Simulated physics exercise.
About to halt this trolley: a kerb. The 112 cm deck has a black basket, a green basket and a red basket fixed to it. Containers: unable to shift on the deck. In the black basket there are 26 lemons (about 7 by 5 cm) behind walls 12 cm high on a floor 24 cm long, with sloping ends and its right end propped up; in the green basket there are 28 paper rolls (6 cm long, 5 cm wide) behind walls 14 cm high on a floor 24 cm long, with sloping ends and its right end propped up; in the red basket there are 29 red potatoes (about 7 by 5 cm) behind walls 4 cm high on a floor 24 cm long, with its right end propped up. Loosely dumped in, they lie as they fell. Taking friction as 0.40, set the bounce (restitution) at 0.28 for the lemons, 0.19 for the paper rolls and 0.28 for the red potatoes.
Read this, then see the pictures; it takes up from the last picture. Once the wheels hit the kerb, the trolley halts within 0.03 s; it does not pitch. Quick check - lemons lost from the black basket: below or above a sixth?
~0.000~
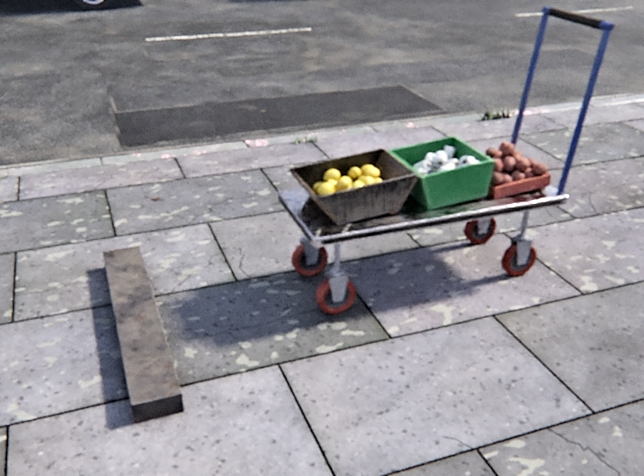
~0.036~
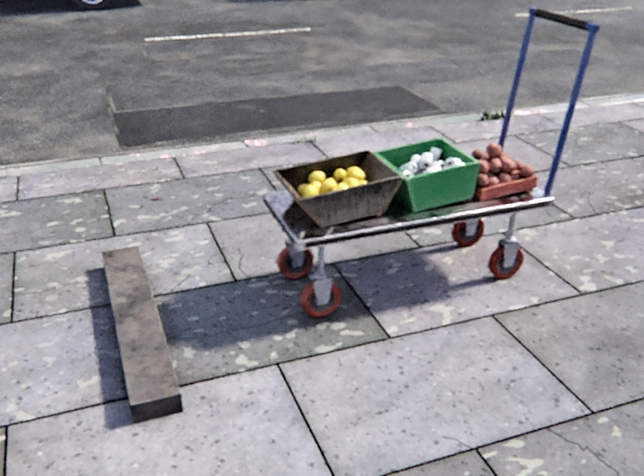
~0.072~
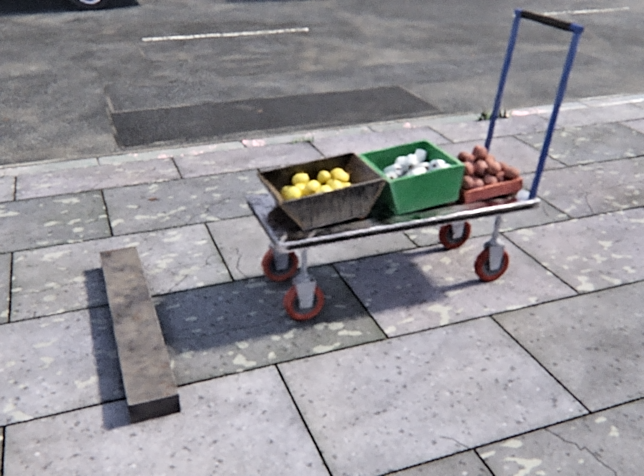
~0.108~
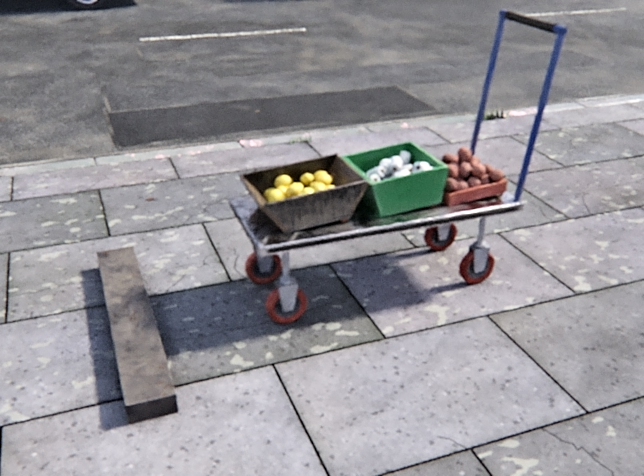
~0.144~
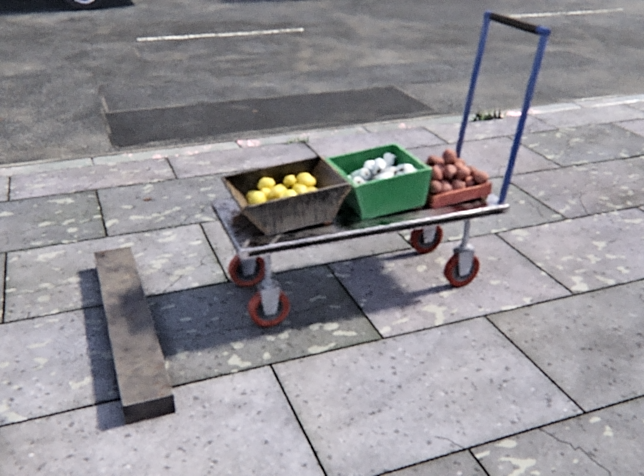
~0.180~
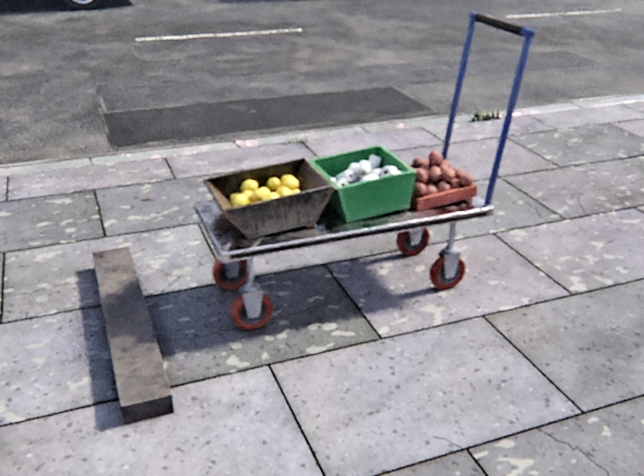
The escaping share fails to reach a sixth.
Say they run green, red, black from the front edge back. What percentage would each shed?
In that case black basket 0, green basket 0, red basket 10 per cent.
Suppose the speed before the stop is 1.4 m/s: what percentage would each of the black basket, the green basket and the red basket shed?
In that case black basket 0, green basket 0, red basket 10 per cent.
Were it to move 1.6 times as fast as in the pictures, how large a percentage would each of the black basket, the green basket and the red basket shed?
Black basket 30, green basket 10, red basket 30 per cent.
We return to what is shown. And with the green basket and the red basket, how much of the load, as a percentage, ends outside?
The green basket loses 0 percent and the red basket loses 15 percent.
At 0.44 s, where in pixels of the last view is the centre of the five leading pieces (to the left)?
They are centred near (154, 213).
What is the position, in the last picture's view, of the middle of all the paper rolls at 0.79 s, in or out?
Around (284, 201).
After 0.34 s, contact.
After 0.44 s, black basket 26 in, 0 out, green basket 28 in, 0 out and red basket 27 in, 2 out.
After 0.56 s, black basket 26 in, 0 out, green basket 28 in, 0 out and red basket 26 in, 3 out.
After 0.79 s, black basket 25 in, 1 out, green basket 28 in, 0 out and red basket 25 in, 4 out.
Outcome (at 1.29 s), black basket 25 in, 1 out, green basket 28 in, 0 out and red basket 24 in, 5 out. Asked share, 1 of 26, 4 per cent.
